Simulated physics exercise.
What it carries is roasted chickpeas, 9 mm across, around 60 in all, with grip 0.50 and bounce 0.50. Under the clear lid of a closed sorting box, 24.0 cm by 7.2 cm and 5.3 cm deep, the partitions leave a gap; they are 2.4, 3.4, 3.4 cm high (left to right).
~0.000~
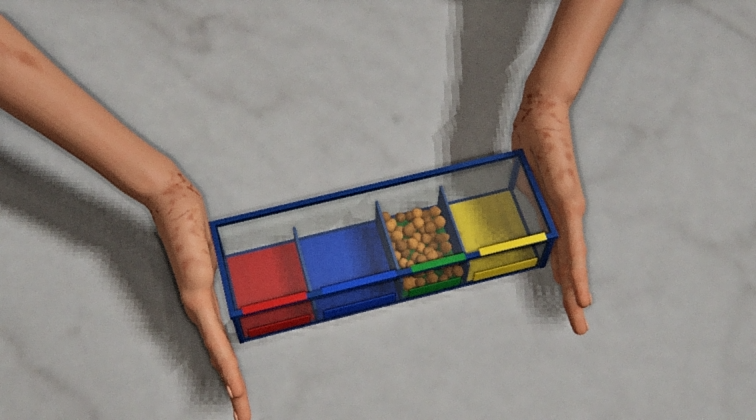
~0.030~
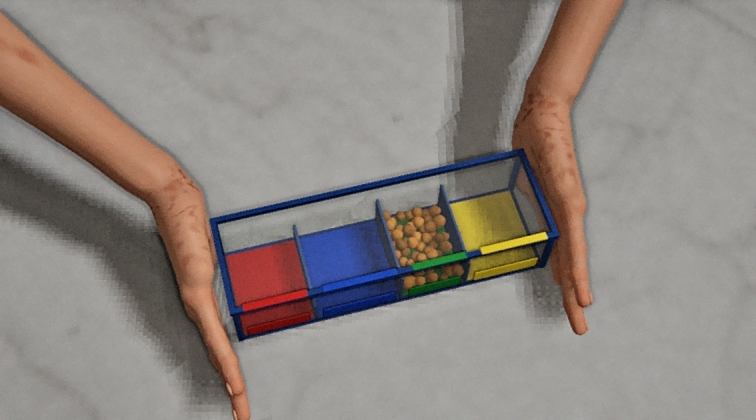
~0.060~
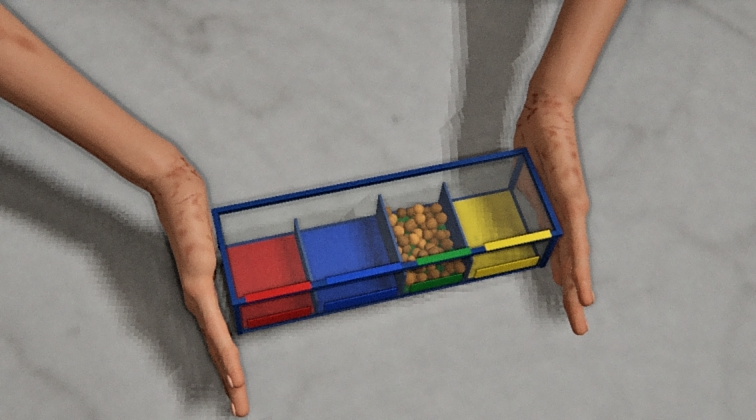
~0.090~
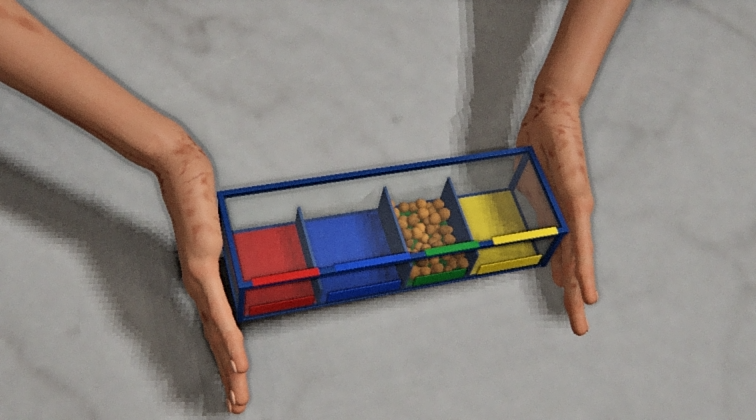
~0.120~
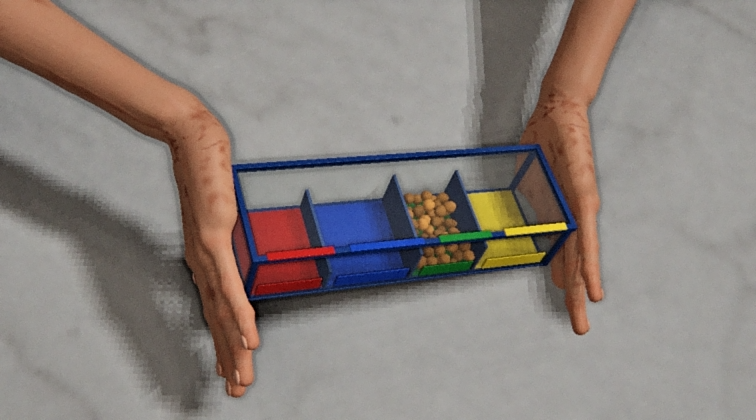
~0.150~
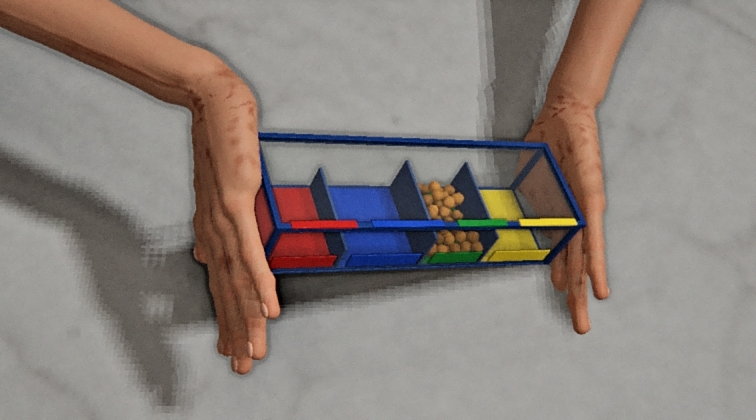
Above a grey marbled surface, two hands tilt a clear divided box holding small brown balls.
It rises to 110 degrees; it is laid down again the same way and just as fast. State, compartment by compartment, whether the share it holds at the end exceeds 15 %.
Result: Red compartment: Does not clear the bar; blue compartment: Does not clear the bar; green compartment: Clears the bar; yellow compartment: Clears the bar.
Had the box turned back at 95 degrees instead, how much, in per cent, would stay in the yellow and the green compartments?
Shares: Yellow 45 and green 55, in per cent.
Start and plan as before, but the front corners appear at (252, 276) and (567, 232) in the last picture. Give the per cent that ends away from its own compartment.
Estimate: Near 45 %.
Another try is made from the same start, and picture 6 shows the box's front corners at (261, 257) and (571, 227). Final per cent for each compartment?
Per cent at the end: Red 0; blue 0; green 45; yellow 55.
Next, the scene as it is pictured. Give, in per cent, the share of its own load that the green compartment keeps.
Around 50 per cent of it.
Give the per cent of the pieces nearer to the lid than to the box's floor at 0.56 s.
80 per cent, give or take.
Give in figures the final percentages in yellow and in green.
Yellow 50 %, green 50 %.
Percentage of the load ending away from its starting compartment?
Estimate: Some 50 %.
After 0.56 s, tilt 109 degrees; green 75 %, yellow 25 %.
Then, at 0.84 s, tilt 45 degrees; green 50 %, yellow 50 %.
After 1.22 s, tilt 0 degrees; green 50 %, yellow 50 %.
In the end, at 1.6 s, red 0 %, blue 0 %, green 50 %, yellow 50 %.
